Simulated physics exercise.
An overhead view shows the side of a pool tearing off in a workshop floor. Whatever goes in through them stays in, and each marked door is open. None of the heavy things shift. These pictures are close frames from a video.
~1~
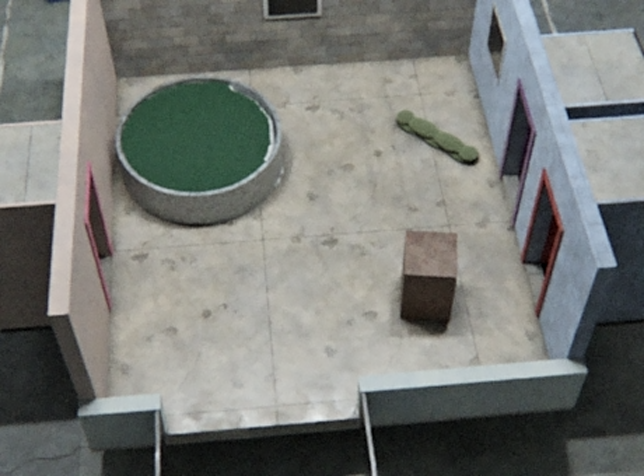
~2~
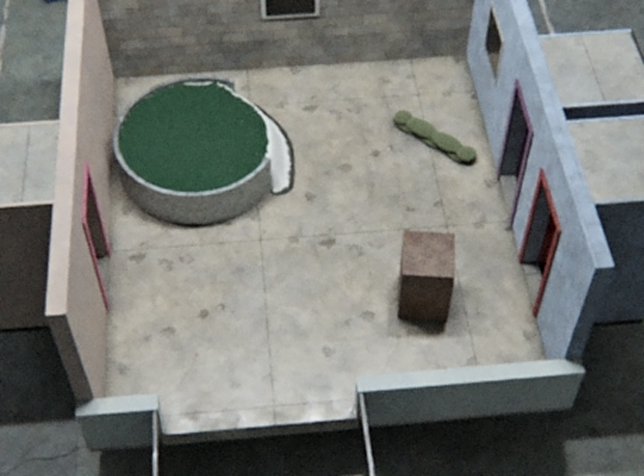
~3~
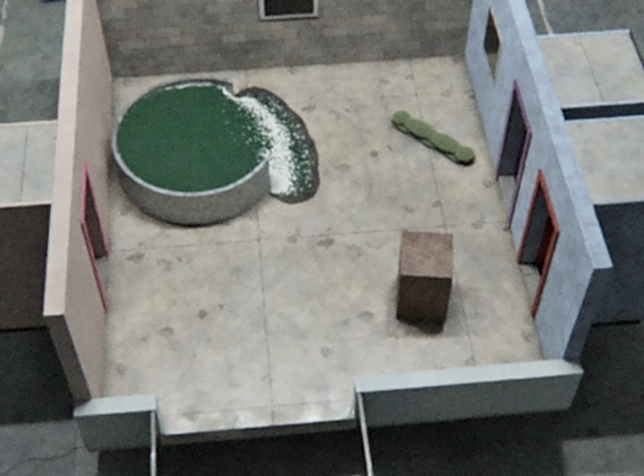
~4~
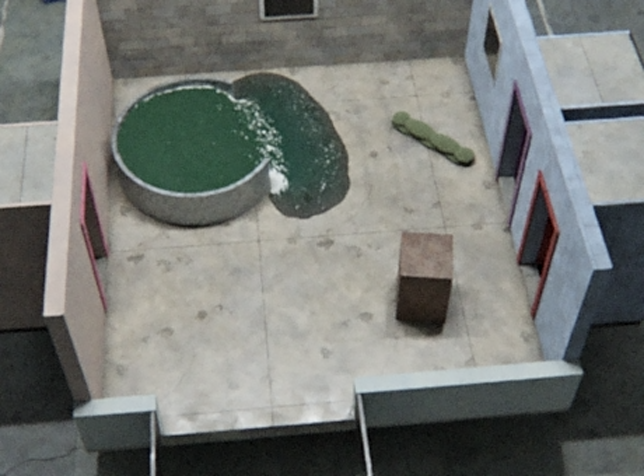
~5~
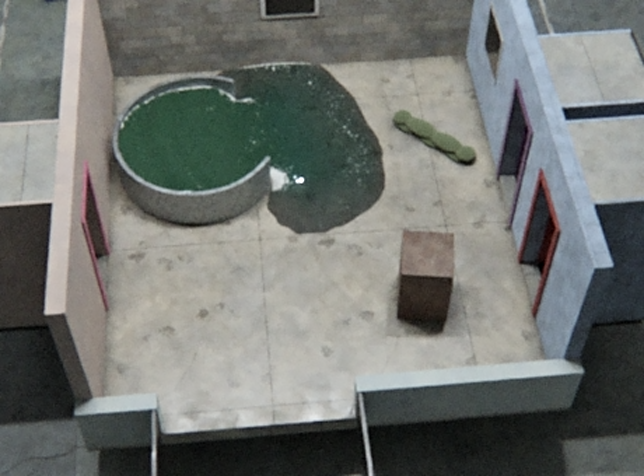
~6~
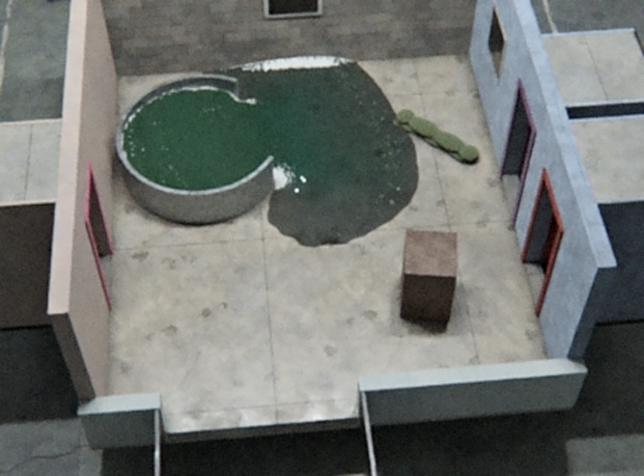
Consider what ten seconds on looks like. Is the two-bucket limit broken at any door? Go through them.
One by one: I expect the pink door to go past two buckets; I expect the purple door to go past two buckets; I expect the red door to go past two buckets.
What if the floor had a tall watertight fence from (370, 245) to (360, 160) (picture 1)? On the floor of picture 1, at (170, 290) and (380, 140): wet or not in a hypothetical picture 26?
Unwetted; inundated.
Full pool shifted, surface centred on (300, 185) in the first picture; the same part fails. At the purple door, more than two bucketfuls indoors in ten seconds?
Taking them one at a time, the purple door overshoots the threshold.
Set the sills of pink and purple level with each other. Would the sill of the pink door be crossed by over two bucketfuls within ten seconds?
My call is that pink misses the threshold.
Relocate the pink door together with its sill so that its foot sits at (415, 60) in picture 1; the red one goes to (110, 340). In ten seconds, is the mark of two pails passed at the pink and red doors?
First the pink door, which crosses the line, then the red door, which crosses the line.
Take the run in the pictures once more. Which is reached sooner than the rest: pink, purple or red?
I'd say the purple-painted one.
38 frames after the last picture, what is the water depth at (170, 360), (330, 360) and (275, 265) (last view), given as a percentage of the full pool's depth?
Roughly 2 per cent, 6 per cent and 4 per cent.
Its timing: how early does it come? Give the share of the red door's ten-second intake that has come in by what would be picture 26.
It would be roughly 10 percent of the ten-second total.
A moment on, water covers 35 % of the floor; the pink door not reached, the purple door wet at the sill, nothing in, the red door not reached.
Next, water covers 45 % of the floor; the pink door not reached, the purple door over two buckets in, the red door wet at the sill, nothing in.
Then, water covers 50 % of the floor; the pink door not reached, the purple door far over two buckets in, the red door under two buckets in.
Later, water covers 80 % of the floor; the pink door not reached, the purple door far over two buckets in, the red door over two buckets in.
In the end, water covers 100 % of the floor; the pink door over two buckets in, the purple door far over two buckets in, the red door far over two buckets in.
